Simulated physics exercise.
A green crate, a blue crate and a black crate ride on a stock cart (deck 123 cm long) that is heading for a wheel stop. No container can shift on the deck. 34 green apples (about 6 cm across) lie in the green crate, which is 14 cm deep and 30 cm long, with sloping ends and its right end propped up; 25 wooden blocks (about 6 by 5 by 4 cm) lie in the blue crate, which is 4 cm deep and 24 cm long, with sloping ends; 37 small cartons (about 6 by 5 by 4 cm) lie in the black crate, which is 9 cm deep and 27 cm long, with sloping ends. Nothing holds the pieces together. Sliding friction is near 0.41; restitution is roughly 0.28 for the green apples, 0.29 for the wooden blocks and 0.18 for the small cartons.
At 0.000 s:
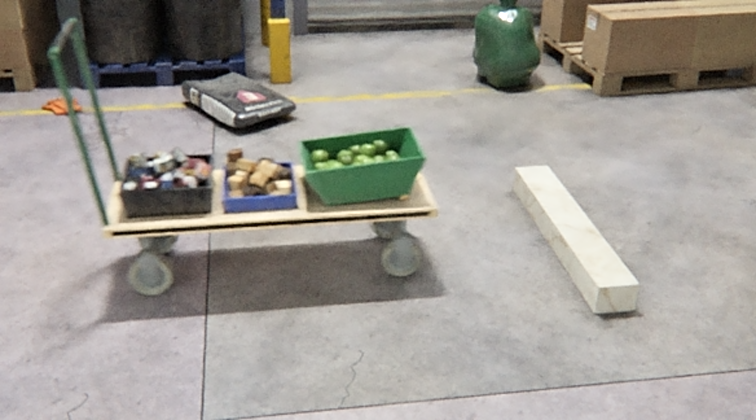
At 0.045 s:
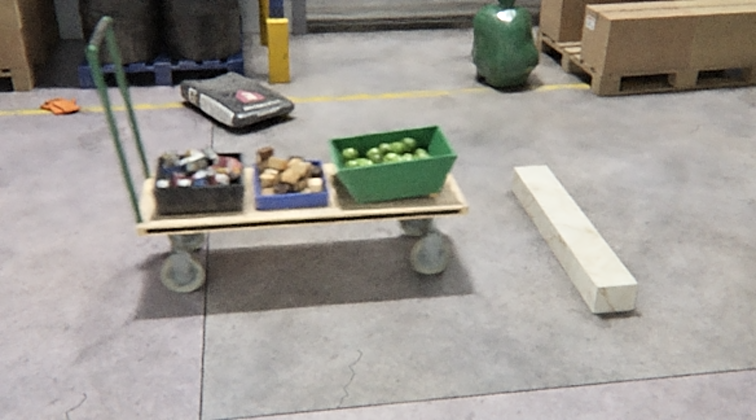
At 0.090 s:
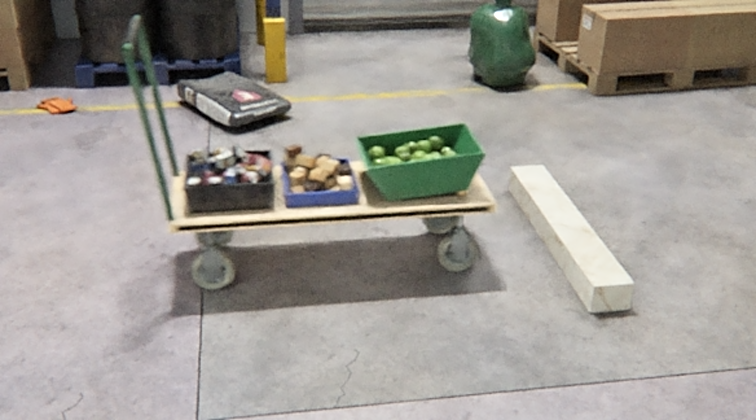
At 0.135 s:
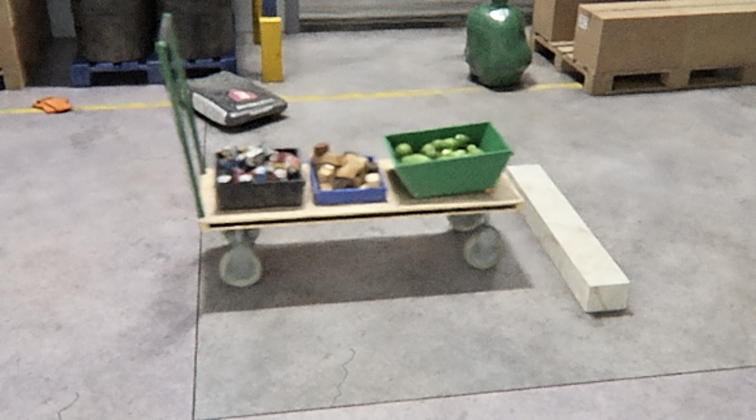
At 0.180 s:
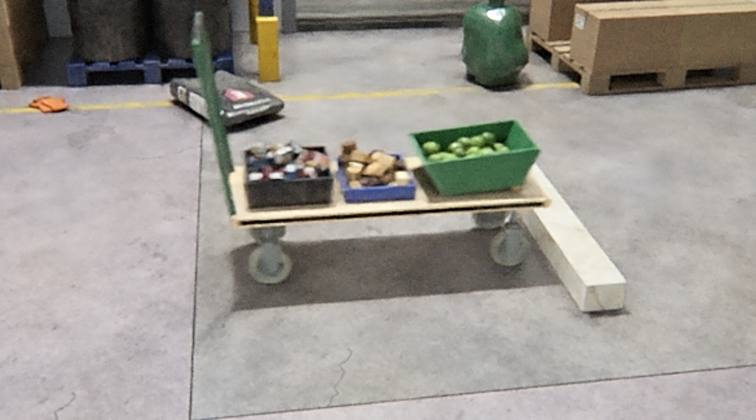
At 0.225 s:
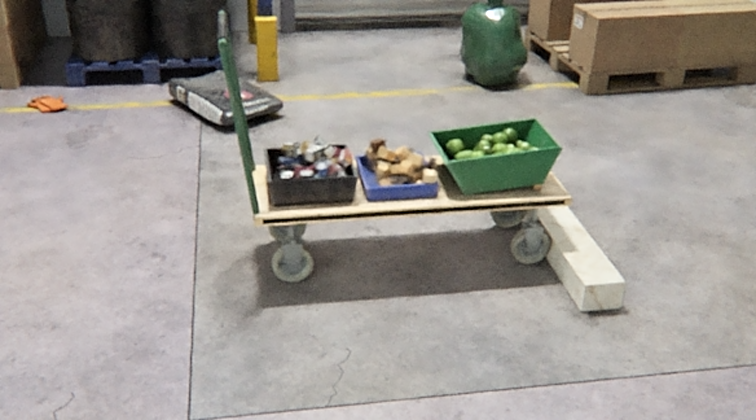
Stock cart carrying black, blue and green crates of cartons, wooden blocks and green apples rolling right across a concrete floor.
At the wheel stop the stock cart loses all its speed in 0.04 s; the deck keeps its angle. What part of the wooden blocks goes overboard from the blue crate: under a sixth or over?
It sheds over a sixth of them.
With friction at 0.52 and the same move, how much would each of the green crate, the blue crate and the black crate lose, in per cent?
Then green crate 10, blue crate 30, black crate 30 per cent.
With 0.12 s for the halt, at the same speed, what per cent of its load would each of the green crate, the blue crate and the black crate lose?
In that case green crate 0, blue crate 40, black crate 20 per cent.
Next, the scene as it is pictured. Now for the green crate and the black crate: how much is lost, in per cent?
Green crate 5, black crate 25 per cent.
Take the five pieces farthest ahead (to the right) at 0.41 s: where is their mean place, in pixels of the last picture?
Near (542, 134).
After 0.29 s, 0 of 34 out of the green crate, 3 of 25 out of the blue crate and 3 of 37 out of the black crate.
After 0.41 s, 0 of 34 out of the green crate, 7 of 25 out of the blue crate and 8 of 37 out of the black crate.
After 0.64 s, 1 of 34 out of the green crate, 8 of 25 out of the blue crate and 9 of 37 out of the black crate.
When it is over (at 1.15 s), 1 of 34 out of the green crate, 8 of 25 out of the blue crate and 9 of 37 out of the black crate. Asked share, 8 of 25, 32 per cent.
